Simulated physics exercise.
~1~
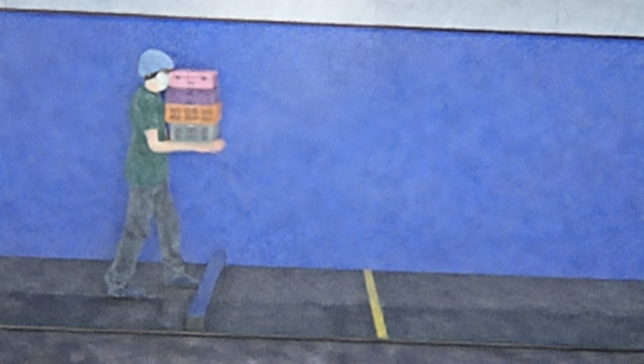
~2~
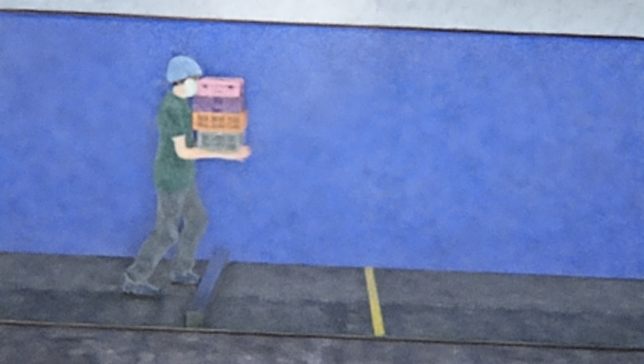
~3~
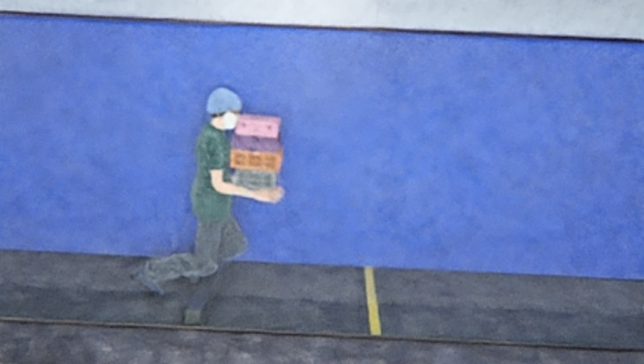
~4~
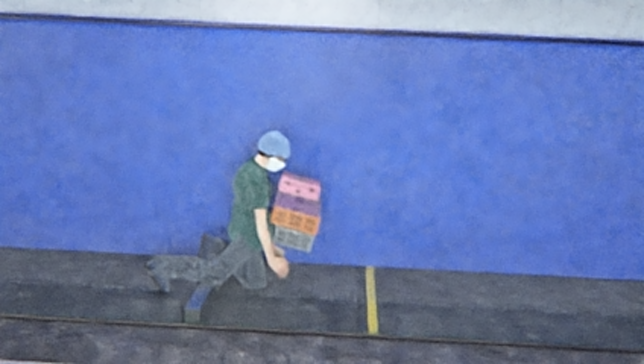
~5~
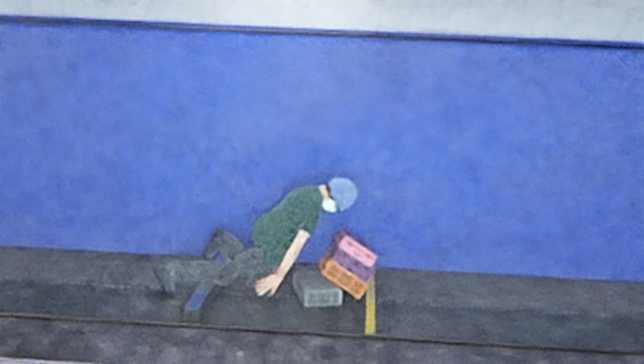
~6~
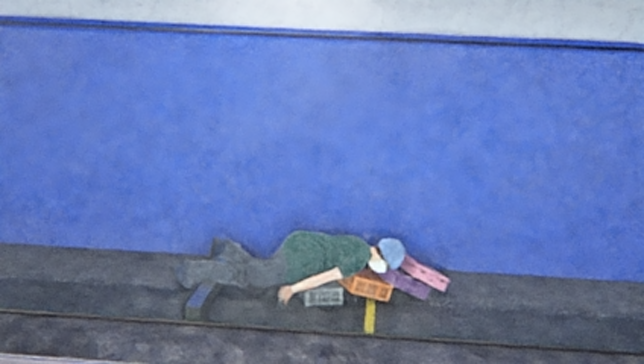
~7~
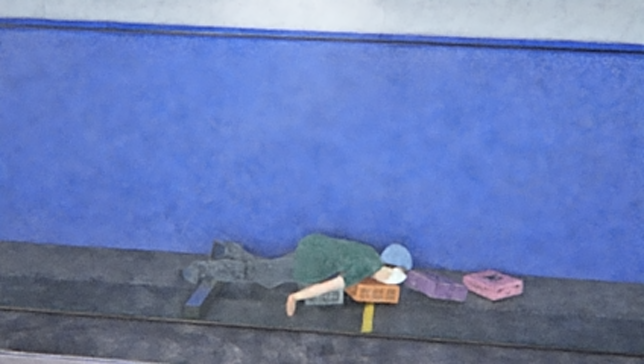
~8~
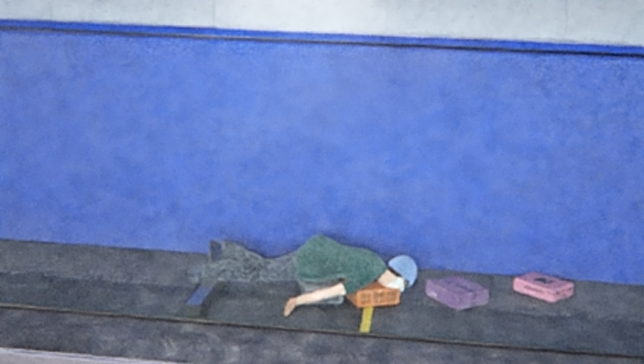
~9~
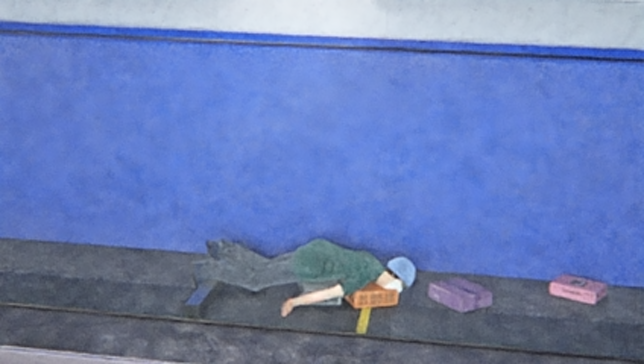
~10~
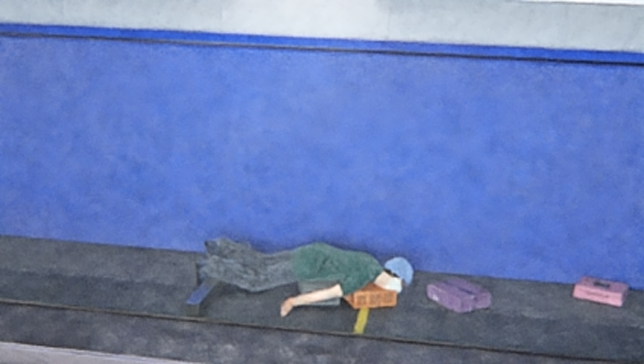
A figure in a blue cap, green shirt and grey trousers moves right along a dark floor before a blue wall, holding a stack of four boxes in front. At a low rail the legs stop and fold, and the body pitches forward over it as the stack tips. The boxes spill, the grey one landing first, and the figure drops face down across the lower two. The purple and pink boxes slide on to the right. Finally the grey crate lies short of the yellow line, while the head, purple box and pink box rest beyond it.
